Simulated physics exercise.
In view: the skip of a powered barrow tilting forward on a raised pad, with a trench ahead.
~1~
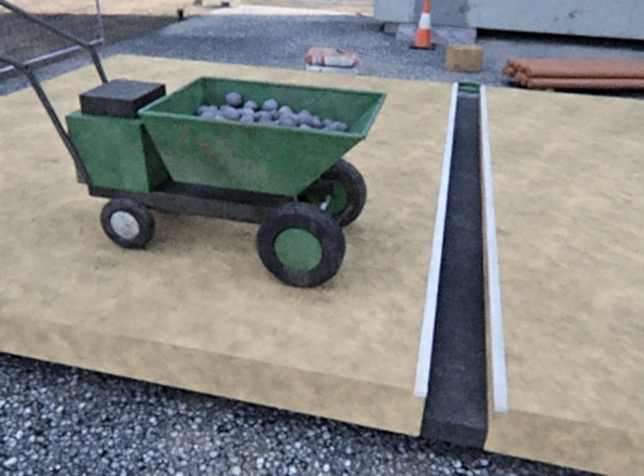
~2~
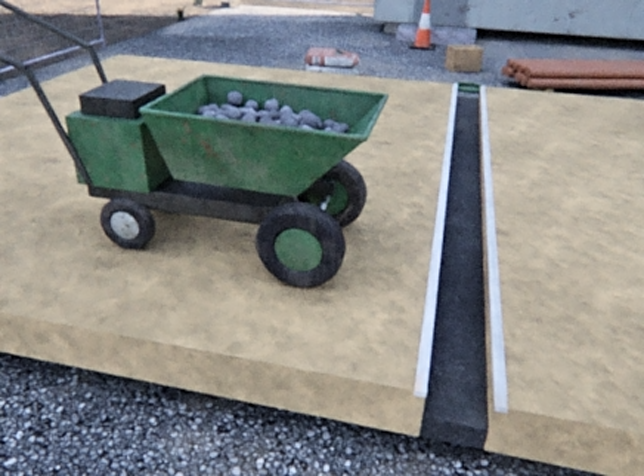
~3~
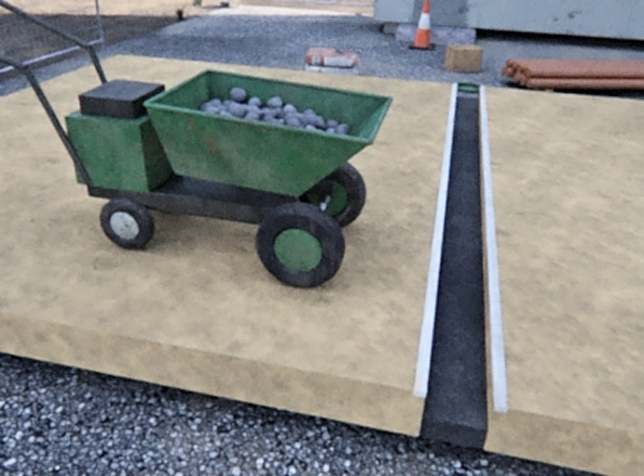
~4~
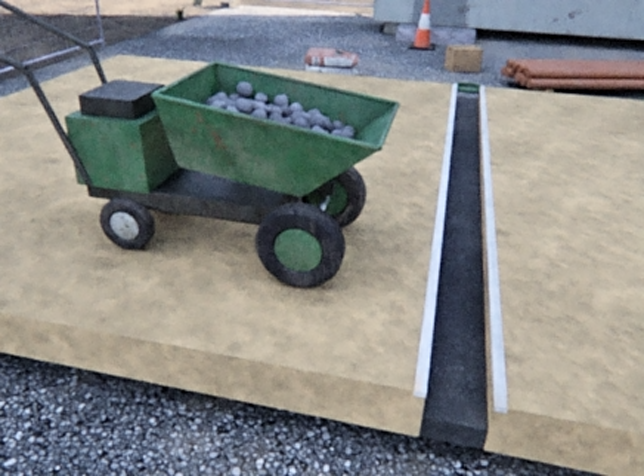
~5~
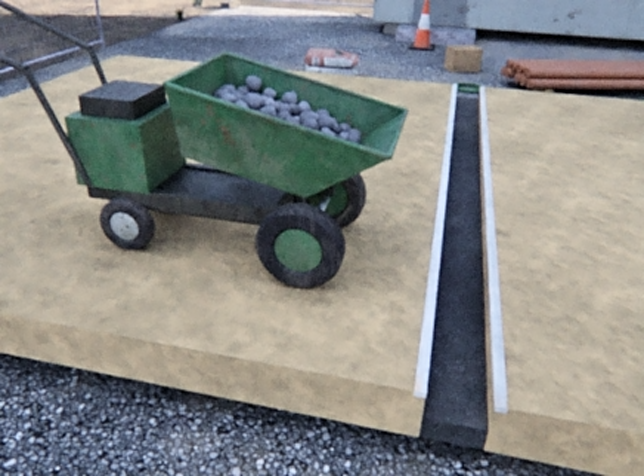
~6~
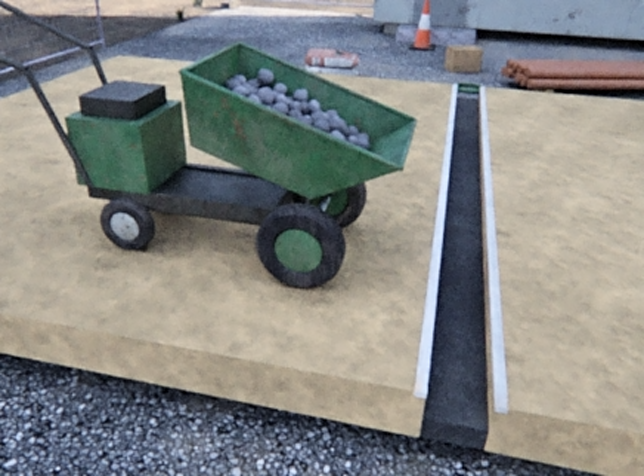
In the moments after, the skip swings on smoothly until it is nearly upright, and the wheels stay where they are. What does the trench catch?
In the trench: The larger part.
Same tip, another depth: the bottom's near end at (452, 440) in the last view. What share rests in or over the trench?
Roughly 80 in a hundred.
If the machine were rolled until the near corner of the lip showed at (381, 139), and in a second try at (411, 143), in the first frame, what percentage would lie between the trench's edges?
Roughly 60 per cent, and 20 per cent.
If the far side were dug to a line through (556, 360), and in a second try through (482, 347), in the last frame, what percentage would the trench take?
Roughly 90 per cent, and 50 per cent.
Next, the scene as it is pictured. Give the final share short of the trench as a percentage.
Close to 0 per cent.
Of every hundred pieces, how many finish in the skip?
Some 5 per cent.
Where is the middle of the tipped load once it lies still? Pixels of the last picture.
At about (474, 270).
Just after the last frame, skip tipped steeply; every one in the skip.
A moment on, skip tipped steeply; the larger part in the skip; about a tenth in or heaped over the trench; just a few falling.
Further on, skip tipped right over; about a tenth in the skip; just a few short of the trench; roughly two thirds in or heaped over the trench; roughly a quarter beyond it.
When it is over, skip tipped right over; about a tenth in the skip; just a few short of the trench; roughly two thirds in or heaped over the trench; roughly a quarter beyond it.
